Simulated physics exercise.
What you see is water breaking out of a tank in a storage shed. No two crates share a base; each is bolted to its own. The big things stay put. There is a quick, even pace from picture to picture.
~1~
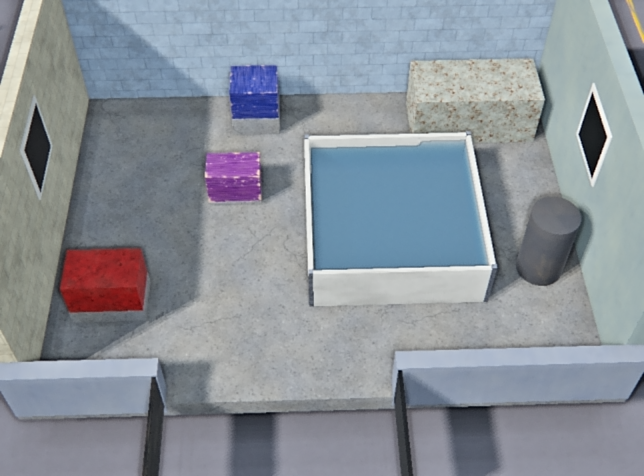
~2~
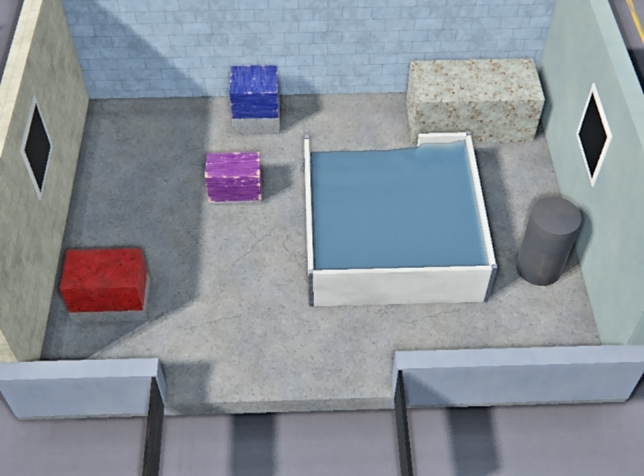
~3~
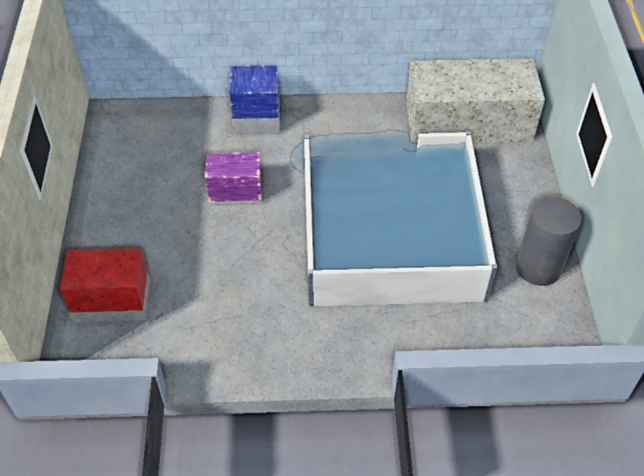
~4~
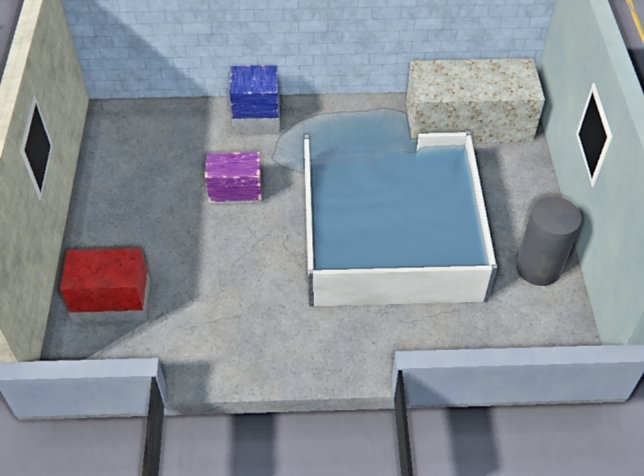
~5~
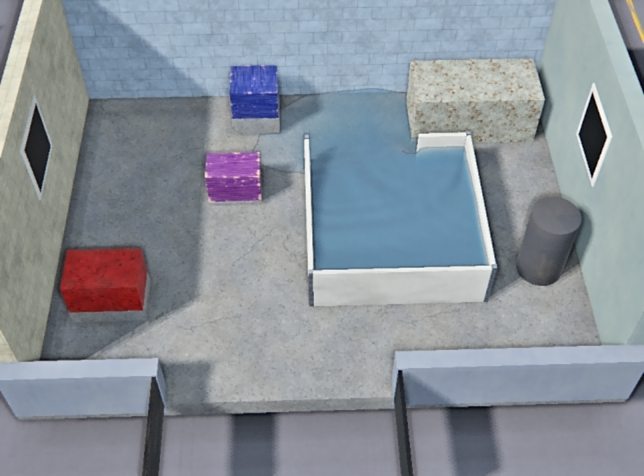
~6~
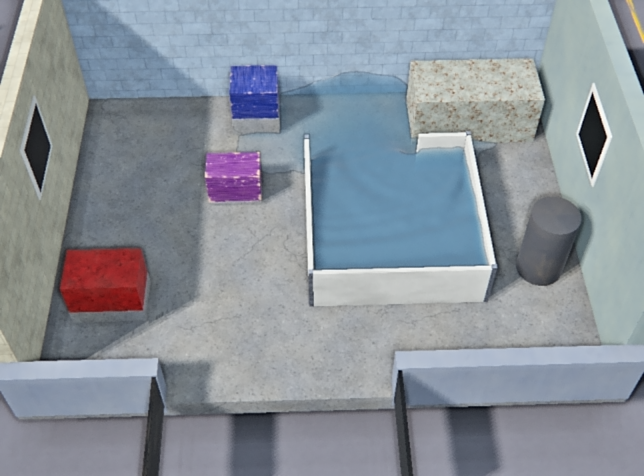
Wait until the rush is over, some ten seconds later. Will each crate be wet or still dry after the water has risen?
Afterwards the purple crate is wet, the red crate is still dry, the blue crate is wet.
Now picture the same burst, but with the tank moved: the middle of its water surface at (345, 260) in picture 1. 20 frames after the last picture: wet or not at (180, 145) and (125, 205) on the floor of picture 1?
The first spot is wetted, while the second is wetted.
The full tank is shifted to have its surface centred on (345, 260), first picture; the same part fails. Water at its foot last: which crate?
Answer: The one in red.
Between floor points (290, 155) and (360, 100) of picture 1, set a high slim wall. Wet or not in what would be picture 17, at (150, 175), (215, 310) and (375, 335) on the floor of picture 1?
Taking the three spots in order: Soaked, spared, spared.
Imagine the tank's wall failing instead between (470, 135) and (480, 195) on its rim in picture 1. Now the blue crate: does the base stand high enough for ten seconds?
As for blue crate, it stays clear.
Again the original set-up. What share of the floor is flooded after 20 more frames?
That should be about 55 %.
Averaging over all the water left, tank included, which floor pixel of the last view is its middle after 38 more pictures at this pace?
It is near (326, 194).
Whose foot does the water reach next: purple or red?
Answer: The purple-painted one.
A moment on, water covers 20 % of the floor; the purple crate not reached, the red crate not reached, the blue crate water round its plinth.
Next, water covers 30 % of the floor; the purple crate water round its plinth, the red crate not reached, the blue crate water round its plinth.
Then, water covers 55 % of the floor; the purple crate water round its plinth, the red crate water round its plinth, the blue crate water round its plinth.
Later, water covers 90 % of the floor; the purple crate water round its plinth, the red crate water round its plinth, the blue crate water round its plinth.
In the end, water covers 100 % of the floor; the purple crate was topped, the red crate stayed above the water, the blue crate was topped.
